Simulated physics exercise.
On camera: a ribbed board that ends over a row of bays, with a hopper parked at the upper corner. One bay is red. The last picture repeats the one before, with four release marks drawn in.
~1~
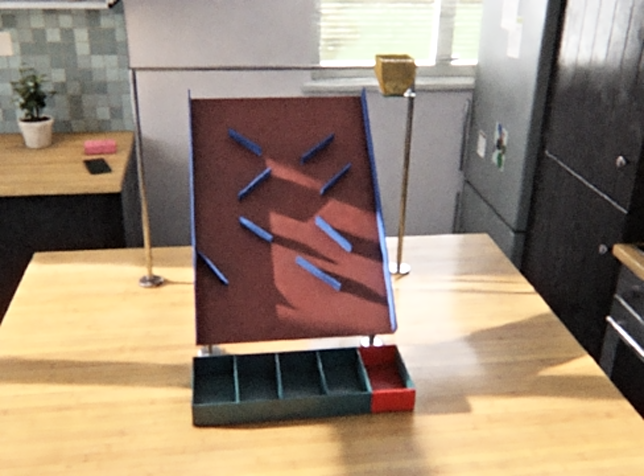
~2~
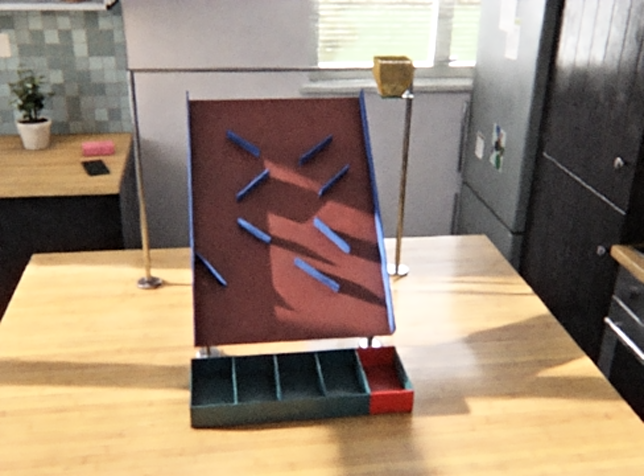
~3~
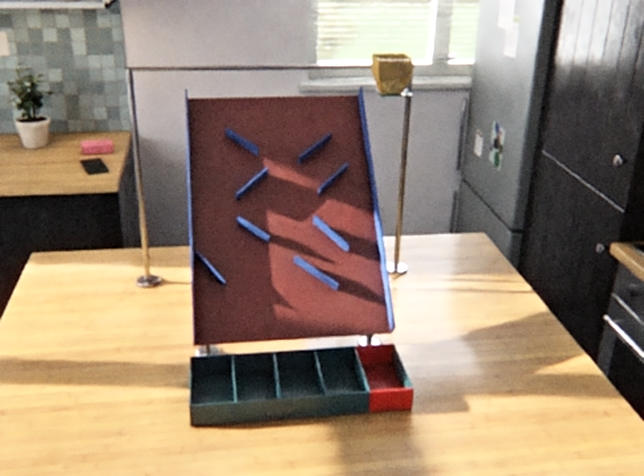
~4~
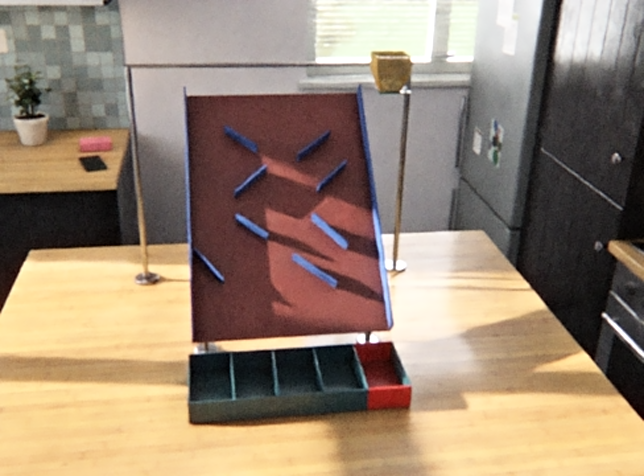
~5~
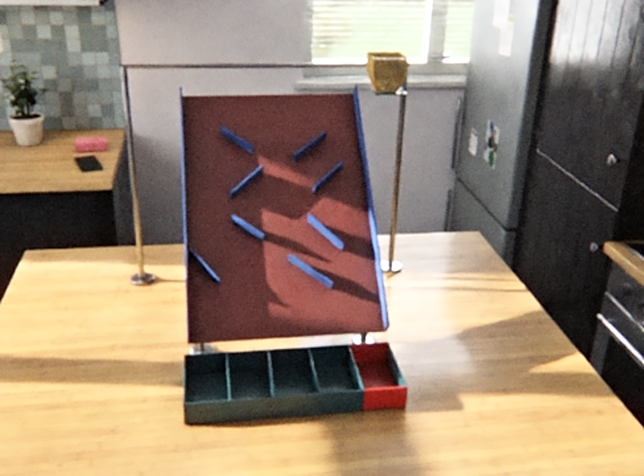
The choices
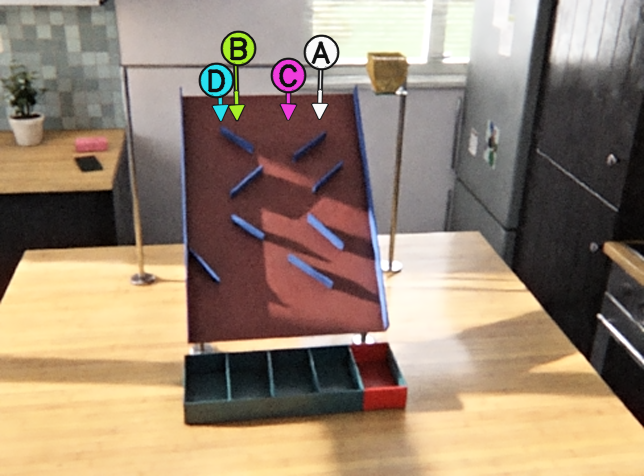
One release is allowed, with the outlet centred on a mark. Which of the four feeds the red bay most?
Mark B.
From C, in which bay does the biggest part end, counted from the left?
The third.
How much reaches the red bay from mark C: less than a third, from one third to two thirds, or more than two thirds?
It is less than a third.
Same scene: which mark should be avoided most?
That would be C.
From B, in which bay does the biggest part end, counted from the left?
The fifth from the left.
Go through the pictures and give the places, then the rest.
The first picture shows hopper (393, 86), soya beans, door shut.
The second picture shows ribs (227, 130) to (259, 150), (301, 159) to (332, 135), (237, 196) to (269, 169).
The third picture shows ribs (320, 188) to (348, 163), (238, 217) to (270, 237), (315, 216) to (349, 246).
The fourth picture shows ribs (194, 248) to (223, 279), (294, 254) to (337, 283).
The fifth picture shows red bay (385, 397), number 5 of 5 from the left.
On the marked copy, mark A meets the board at (319, 113); mark B meets the board at (236, 114); mark C meets the board at (288, 114); mark D meets the board at (220, 115).
With A, roughly a quarter in the red bay, the larger part in other bays, just a few outside the box.
With B, roughly two thirds in the red bay, roughly a quarter in other bays, about a tenth outside the box.
With C, about a tenth in the red bay, the larger part in other bays, just a few outside the box.
With D, roughly a third in the red bay, roughly half in other bays, just a few held on the board, about a tenth outside the box.
